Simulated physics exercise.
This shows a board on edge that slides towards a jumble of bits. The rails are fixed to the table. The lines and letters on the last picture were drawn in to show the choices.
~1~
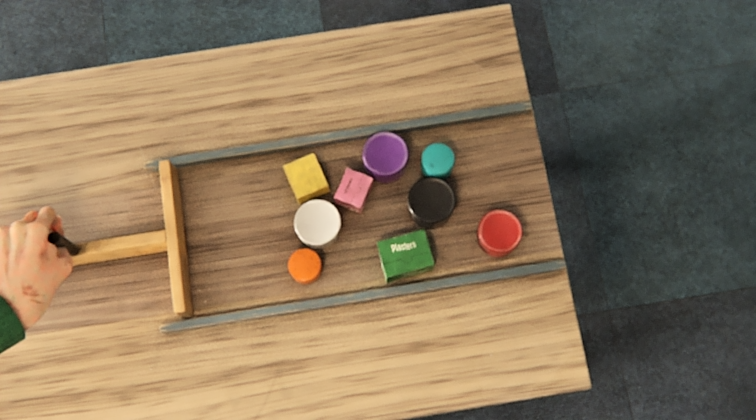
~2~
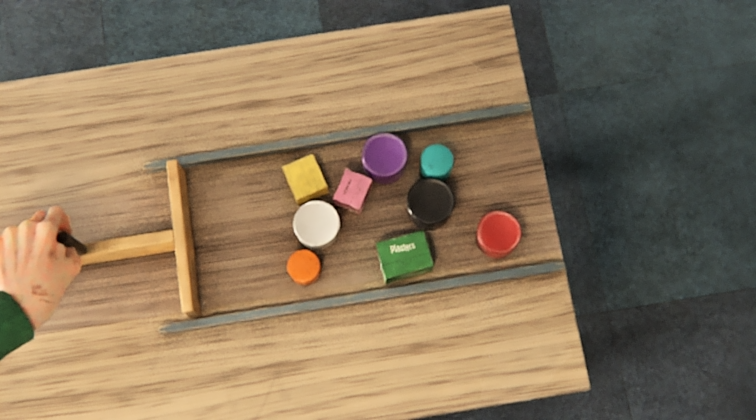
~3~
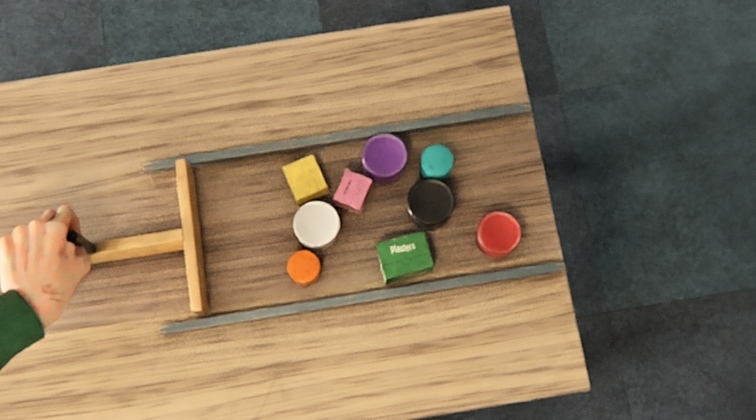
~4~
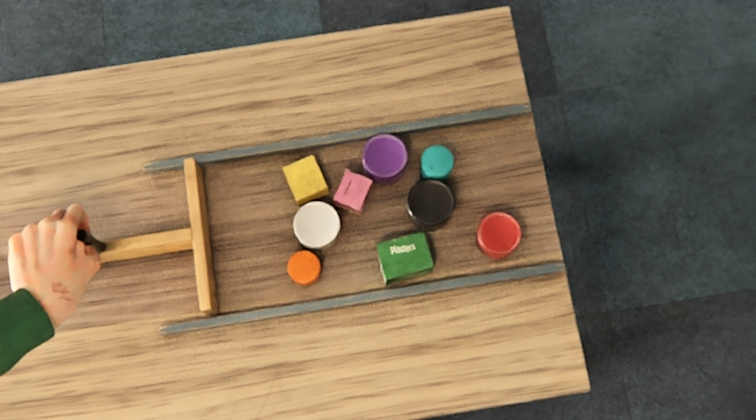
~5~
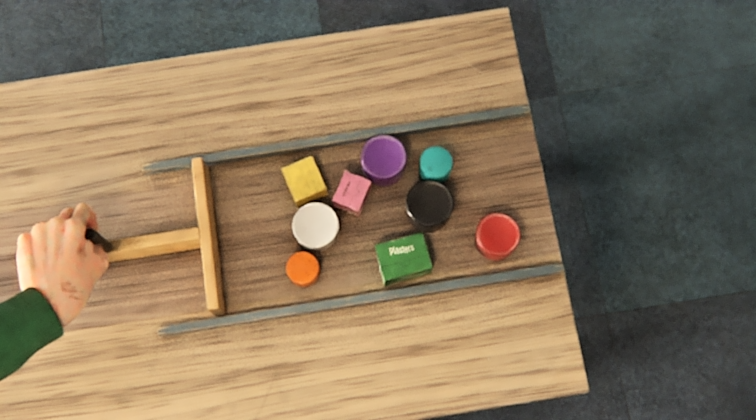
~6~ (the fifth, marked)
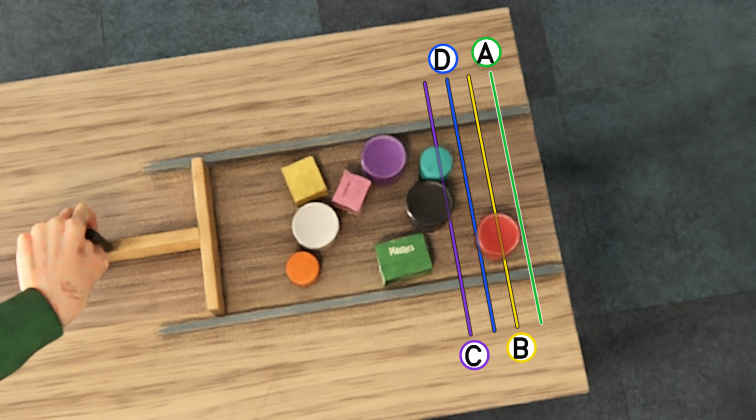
On a wooden tabletop, a hand slowly pushing a wooden board rightward between two rails, the jars and boxes ahead staying still.
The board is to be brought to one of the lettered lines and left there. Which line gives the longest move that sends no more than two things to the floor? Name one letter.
D is the last line within the limit.
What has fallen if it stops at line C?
It is the red jar.
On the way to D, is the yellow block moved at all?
Yes.
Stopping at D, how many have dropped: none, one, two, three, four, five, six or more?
By then, two.
On the marked copy, A at (515, 193); B at (492, 197); C at (447, 204); D at (470, 200).
Following D. Soon after the start, board (299, 217); orange pot (330, 266); yellow block (318, 181).
Later, board (394, 202); red jar (511, 242); turquoise tin (478, 169).
In the end, board (468, 191); red jar over the edge; turquoise tin over the edge; two fallen.
As for the rest, A drops six; B drops five; C is within the limit but short.
